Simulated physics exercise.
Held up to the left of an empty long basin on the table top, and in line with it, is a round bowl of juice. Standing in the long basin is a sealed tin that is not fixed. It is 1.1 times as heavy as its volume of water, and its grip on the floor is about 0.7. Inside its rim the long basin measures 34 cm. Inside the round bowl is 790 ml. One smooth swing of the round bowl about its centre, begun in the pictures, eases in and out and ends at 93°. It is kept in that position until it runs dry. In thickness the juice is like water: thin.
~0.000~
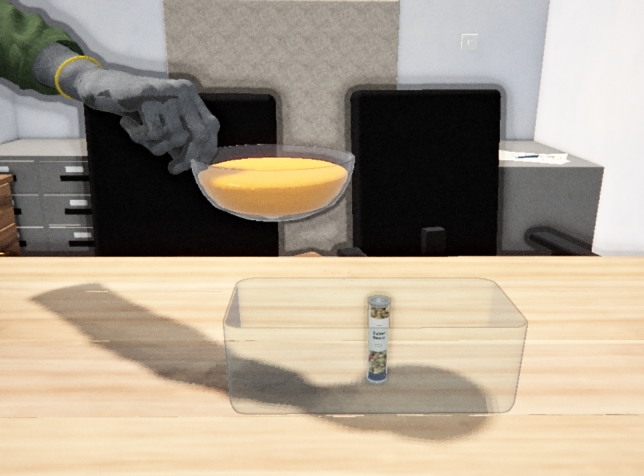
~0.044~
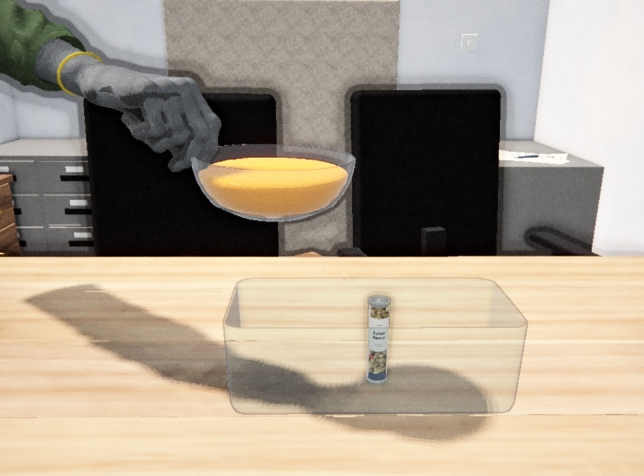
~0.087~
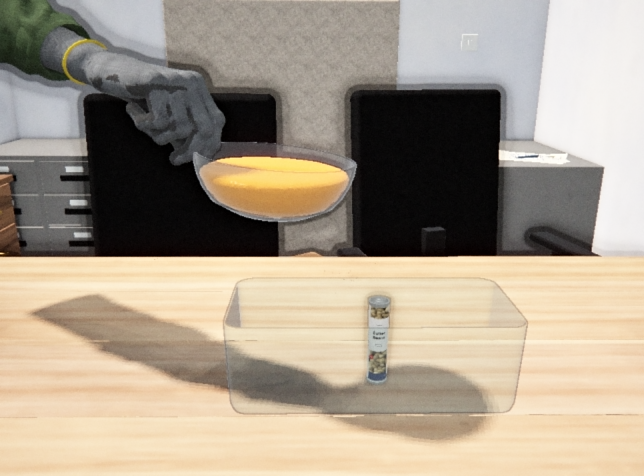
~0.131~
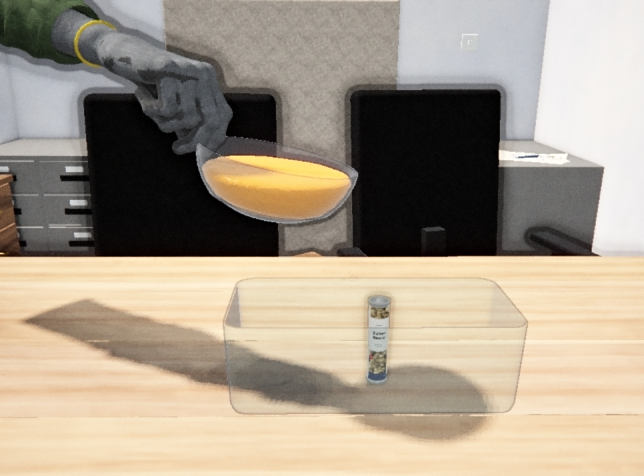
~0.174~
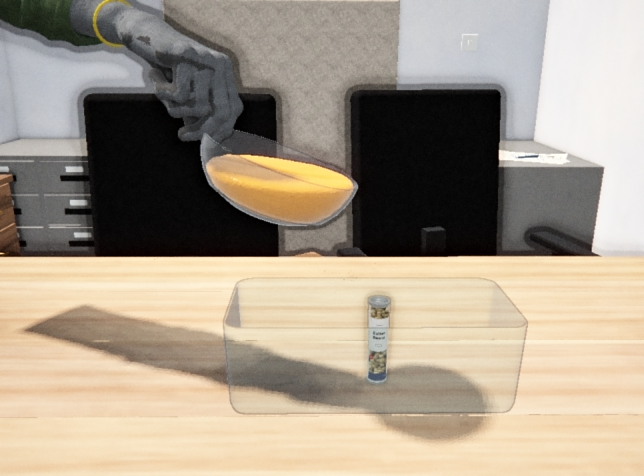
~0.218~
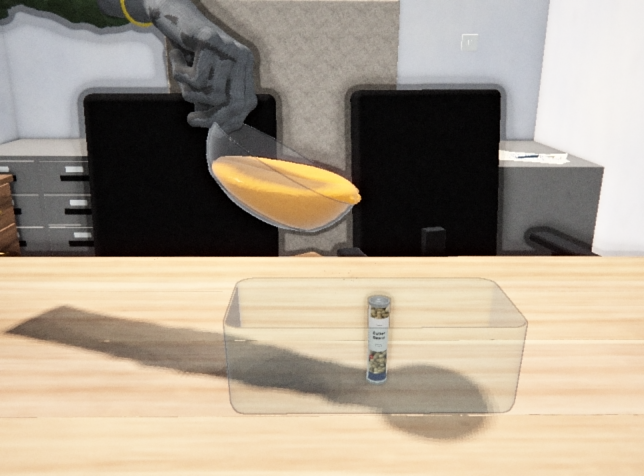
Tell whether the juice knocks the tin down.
It does not tilt over.
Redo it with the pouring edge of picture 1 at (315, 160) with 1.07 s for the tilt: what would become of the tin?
Then the tin comes down.
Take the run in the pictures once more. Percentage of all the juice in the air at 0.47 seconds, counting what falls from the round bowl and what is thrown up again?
Near 50 per cent at that moment.
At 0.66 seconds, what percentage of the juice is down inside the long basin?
92 per cent, give or take a little.
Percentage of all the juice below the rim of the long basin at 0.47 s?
Around 42 percent.
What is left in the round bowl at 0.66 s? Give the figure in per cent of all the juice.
I'd say some 1 per cent remains.
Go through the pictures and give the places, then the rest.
It leans 0°; its right rim is at (353, 158); the juice meets the walls at (200, 170) and (348, 170); the long basin's rim runs from (231, 302) to (510, 302); the tin's top is at (379, 304), in the first frame.
It leans 1°; its right rim is at (354, 160); the juice meets the walls at (200, 169) and (348, 171), in the second frame.
It leans 5°; its right rim is at (355, 166); the juice meets the walls at (202, 165) and (349, 174), in the third frame.
It leans 12°; its right rim is at (356, 175); the juice meets the walls at (204, 162) and (351, 178), in the fourth frame.
It leans 20°; its right rim is at (356, 187); the juice meets the walls at (207, 160) and (355, 182), in the fifth frame.
It leans 31°; its right rim is at (353, 201); the juice meets the walls at (213, 161) and (336, 182); 4 per cent is over the edge, in the sixth frame.
By 0.47 s the tilt is 87° and 9 per cent is still to pour; the tin stands where it began.
By 0.66 s the tilt is 93° and 1 per cent is still to pour; the tin stands 1 cm from where it began.
By 0.85 s the tilt is 93° and 0 per cent is still to pour; the tin stands where it began.
By 1.06 s the tilt is 93° and 0 per cent is still to pour; the tin stands 1 cm from where it began.
At rest the tin stands where it began.
